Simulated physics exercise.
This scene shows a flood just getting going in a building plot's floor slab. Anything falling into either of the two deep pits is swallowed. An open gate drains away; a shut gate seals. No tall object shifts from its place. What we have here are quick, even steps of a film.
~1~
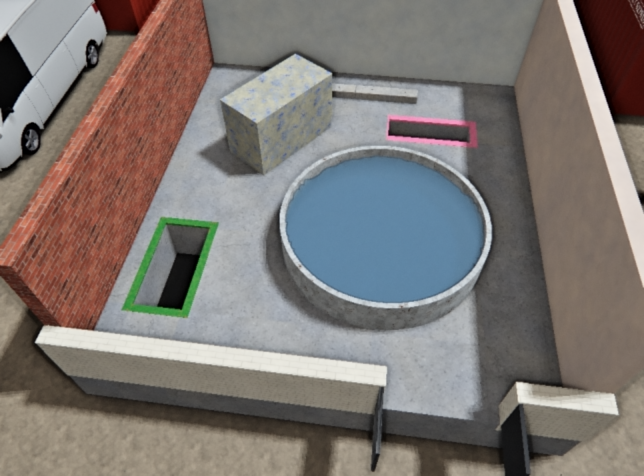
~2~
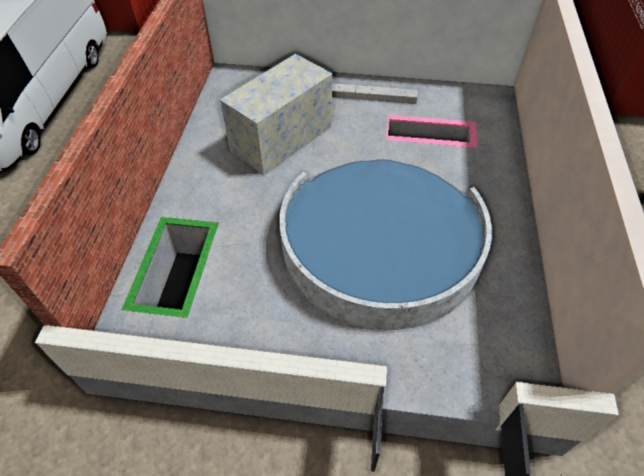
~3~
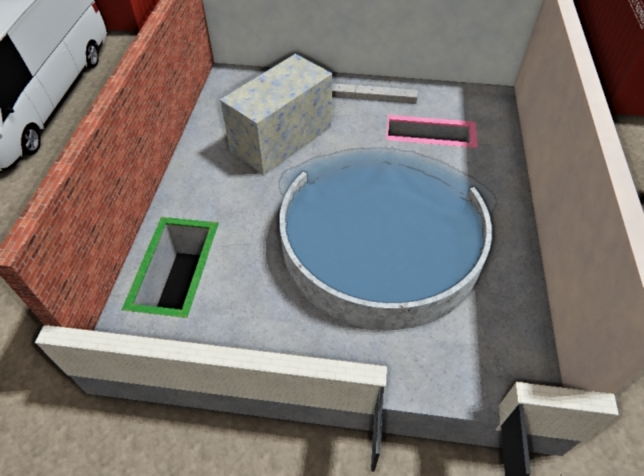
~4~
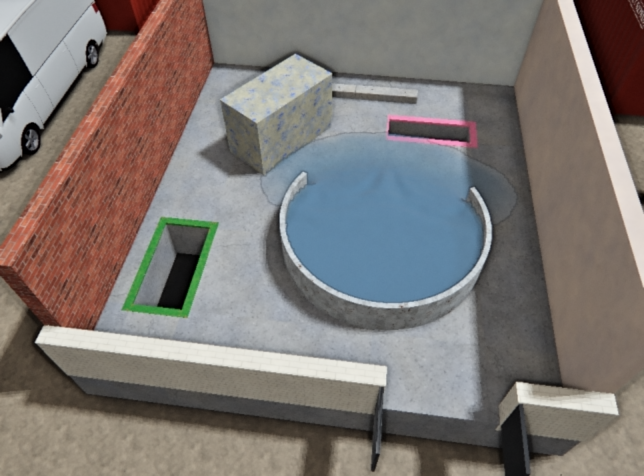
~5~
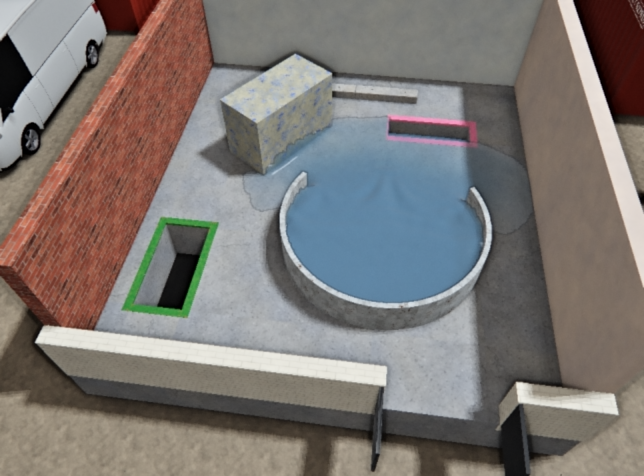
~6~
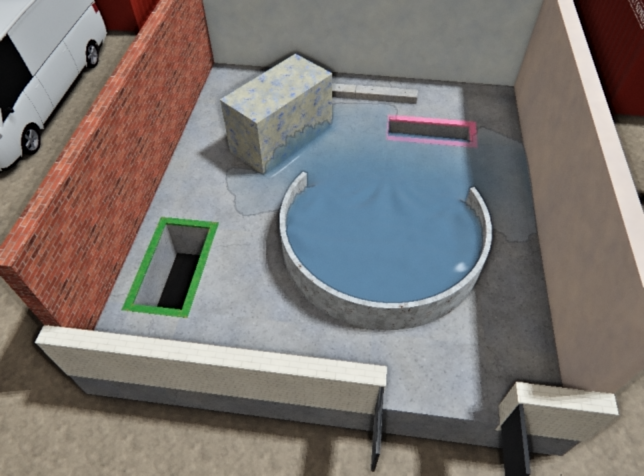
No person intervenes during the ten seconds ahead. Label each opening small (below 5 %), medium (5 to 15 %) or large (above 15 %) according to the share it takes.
Gate: Small; green pit: Medium; pink pit: Large.
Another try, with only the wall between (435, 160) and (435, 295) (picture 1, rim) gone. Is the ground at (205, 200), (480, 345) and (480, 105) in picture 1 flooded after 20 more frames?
So the first one is left untouched, the next drenched, and the last drenched.
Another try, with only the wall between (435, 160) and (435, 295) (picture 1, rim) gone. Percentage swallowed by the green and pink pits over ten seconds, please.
For green it's about 10 per cent, and for pink about 20 per cent.
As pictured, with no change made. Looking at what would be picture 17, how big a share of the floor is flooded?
I'd guess some 50 per cent.
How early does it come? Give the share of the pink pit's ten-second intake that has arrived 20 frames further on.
Estimated share: About 50 %.
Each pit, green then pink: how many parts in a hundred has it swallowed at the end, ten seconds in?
Estimates: 6 % and 54 %.
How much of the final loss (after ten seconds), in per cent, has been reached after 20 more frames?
Near 45 in a hundred.
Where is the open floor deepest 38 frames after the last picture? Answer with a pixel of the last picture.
I'd go with (239, 66) as the deepest place.
A moment on, water covers 30 % of the floor; the gate 0 %, the green pit 0 %, the pink pit 6 %.
Next, water covers 50 % of the floor; the gate 0 %, the green pit 0 %, the pink pit 14 %.
Then, water covers 70 % of the floor; the gate 0 %, the green pit 1 %, the pink pit 27 %.
Later, water covers 80 % of the floor; the gate 0 %, the green pit 2 %, the pink pit 43 %.
In the end, water covers 95 % of the floor; the gate 0 %, the green pit 7 %, the pink pit 55 %.
